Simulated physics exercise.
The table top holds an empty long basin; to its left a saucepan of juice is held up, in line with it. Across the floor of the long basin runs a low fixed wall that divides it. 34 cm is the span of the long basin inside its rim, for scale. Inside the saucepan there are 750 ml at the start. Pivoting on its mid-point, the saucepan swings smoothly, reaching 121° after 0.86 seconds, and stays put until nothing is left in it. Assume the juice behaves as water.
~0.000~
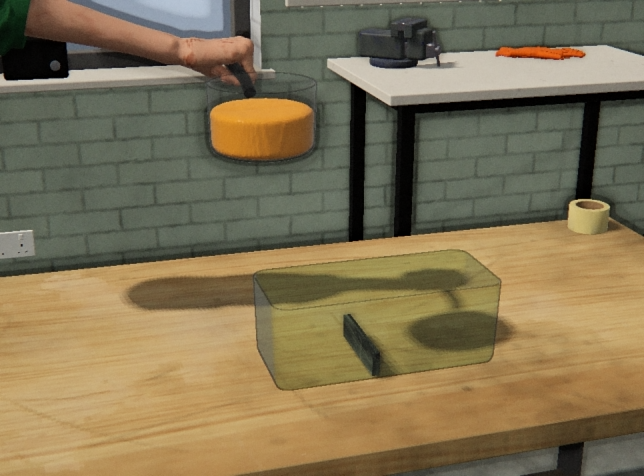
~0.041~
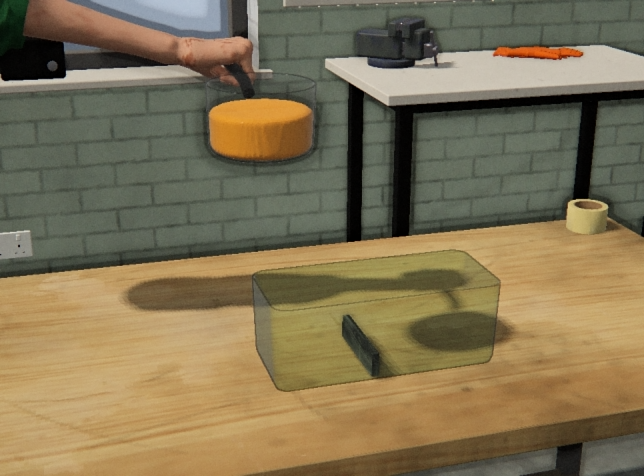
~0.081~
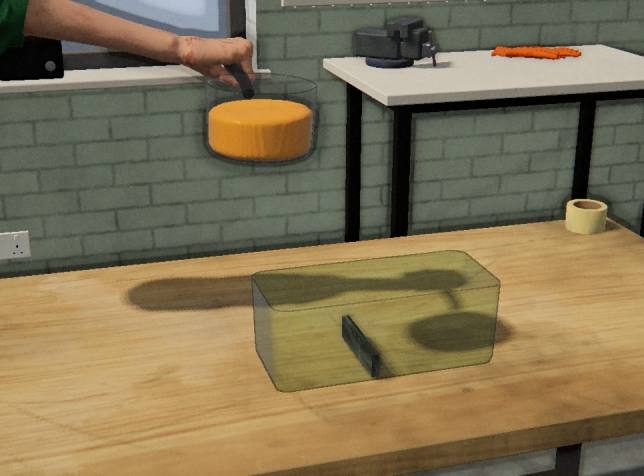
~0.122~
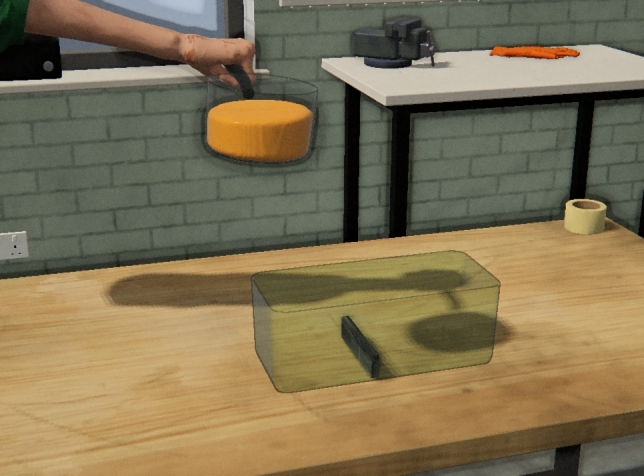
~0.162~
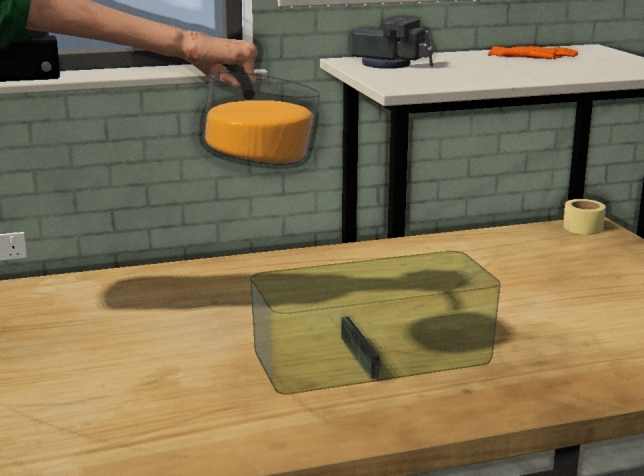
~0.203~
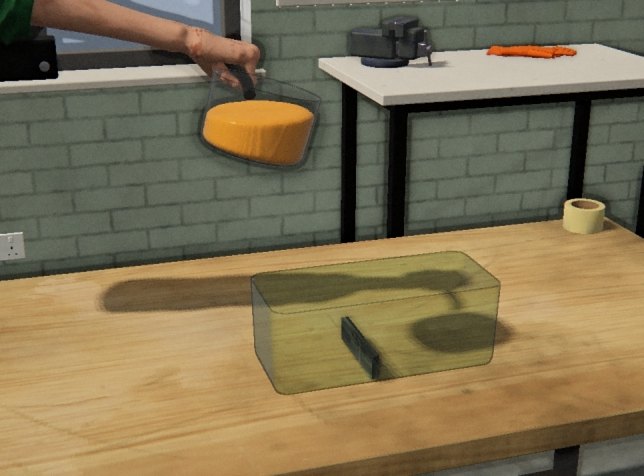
In a workshop with a green brick wall, a hand holds a clear saucepan of orange juice level above a wooden table, up and to the left of an empty, see-through long basin. The hand then slowly tilts the saucepan slightly to the right, its right side dipping lower.
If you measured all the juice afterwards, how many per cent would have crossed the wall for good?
Around 52 per cent would have crossed.
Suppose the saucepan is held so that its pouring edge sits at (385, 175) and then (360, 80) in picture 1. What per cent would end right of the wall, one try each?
Roughly 90 per cent the first time and 85 per cent the second.
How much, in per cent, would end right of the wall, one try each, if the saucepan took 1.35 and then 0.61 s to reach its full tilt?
Respectively about 60 and 40 percent.
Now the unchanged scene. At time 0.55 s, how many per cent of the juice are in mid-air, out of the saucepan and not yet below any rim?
Roughly 42 percent.
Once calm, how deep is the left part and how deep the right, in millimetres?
Depths: Left near 18 mm, right near 16 mm.
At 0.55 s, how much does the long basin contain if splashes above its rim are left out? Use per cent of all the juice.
Near 0 in a hundred.
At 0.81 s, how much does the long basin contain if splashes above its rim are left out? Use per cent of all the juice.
72 %, more or less.
Then, 0.55 s in, the tilt is 86° and 58 per cent is still to pour, 0 is left of the wall and 0 right of it.
Then, 0.81 s in, the tilt is 120° and 6 per cent is still to pour, 23 is left of the wall and 49 right of it.
Then, 1.07 s in, the tilt is 121° and 0 per cent is still to pour, 45 is left of the wall and 51 right of it.
Then, 1.36 s in, the tilt is 121° and 0 per cent is still to pour, 46 is left of the wall and 52 right of it.
Finally, 46 per cent lies left of the wall, 52 right of it and 3 outside.
